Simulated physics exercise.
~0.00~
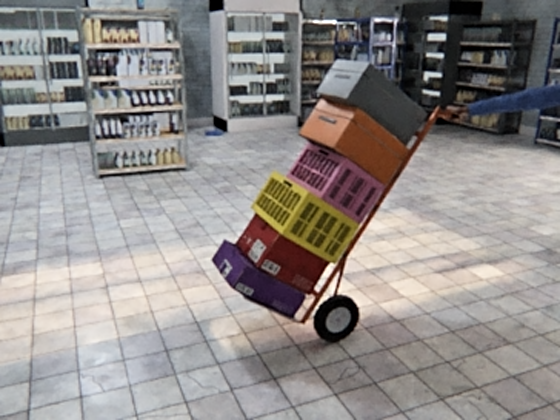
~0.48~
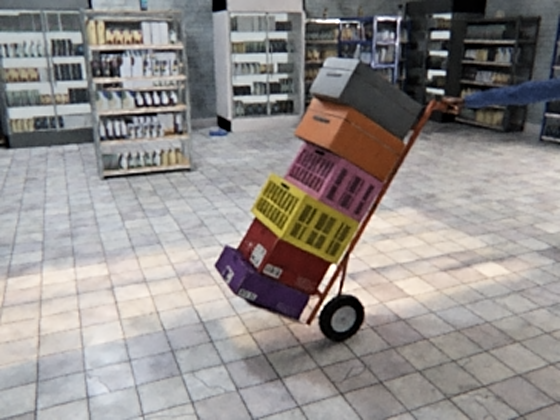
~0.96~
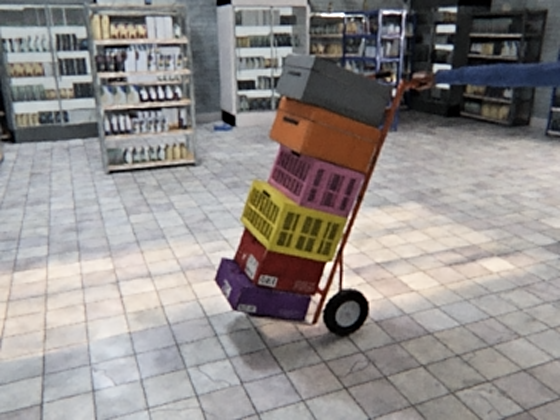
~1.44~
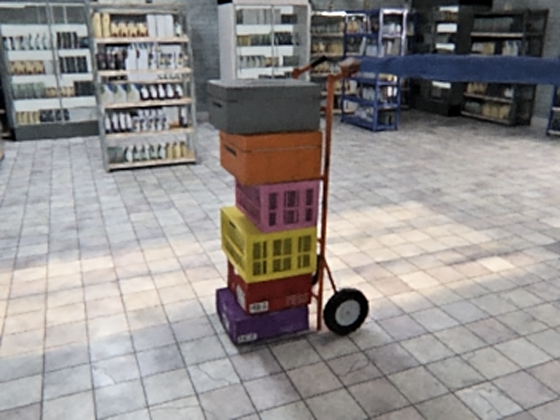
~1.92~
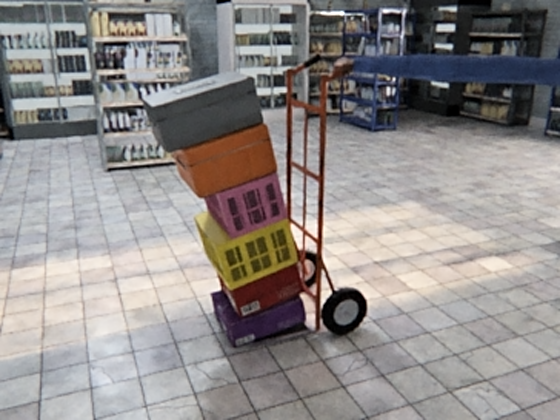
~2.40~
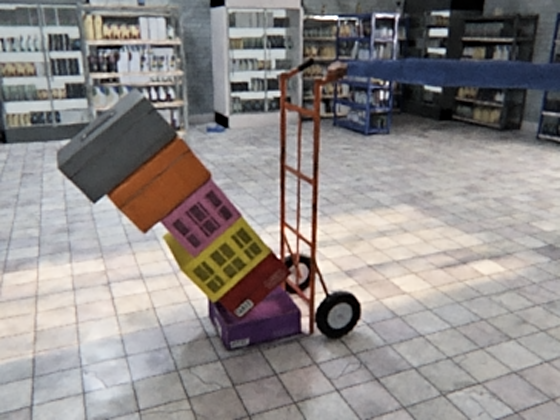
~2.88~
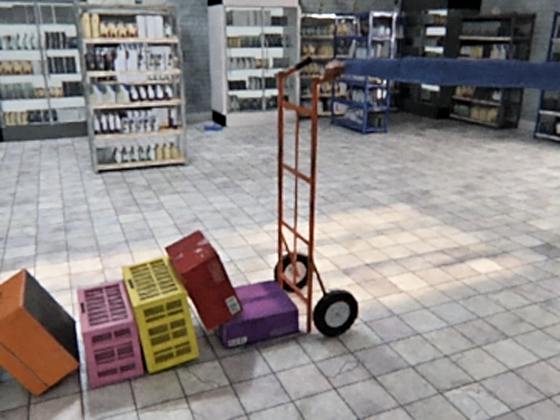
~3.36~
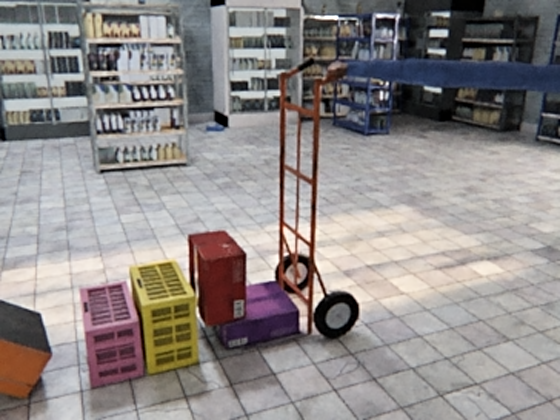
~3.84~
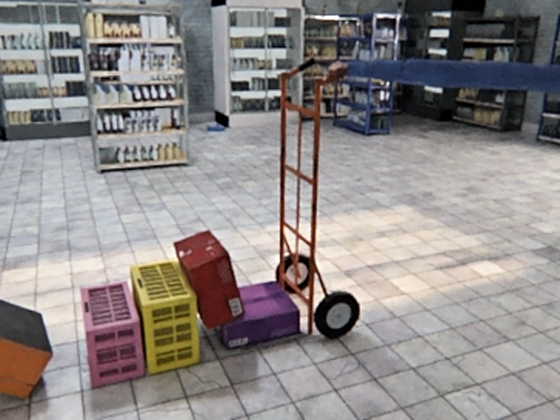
A loaded sack truck swings upright, and its stacked boxes topple left, leaving only the purple one flat at its base.
